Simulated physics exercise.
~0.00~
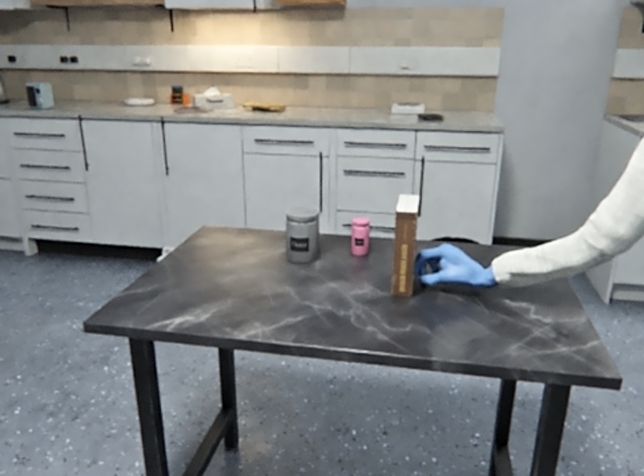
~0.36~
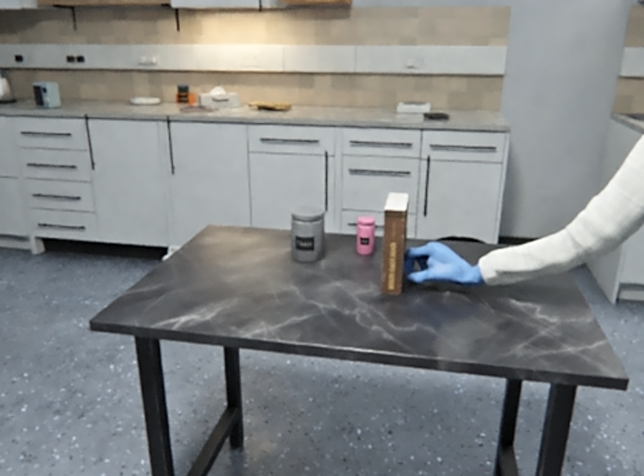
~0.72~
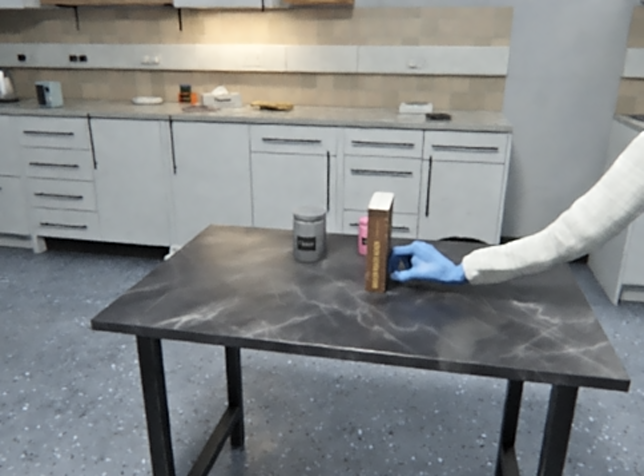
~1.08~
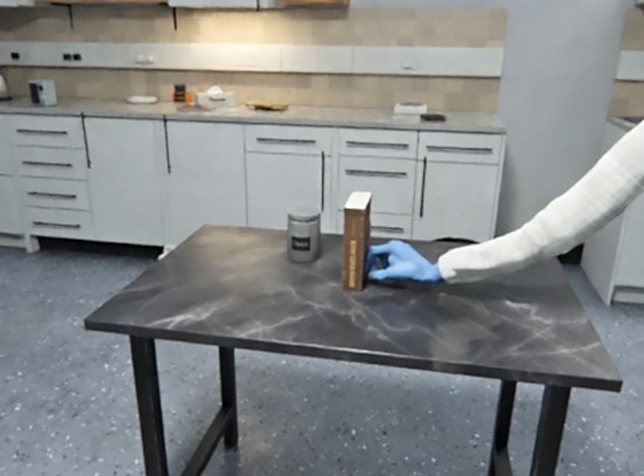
A blue-gloved hand slides an upright brown book left across the table, and it stays standing.
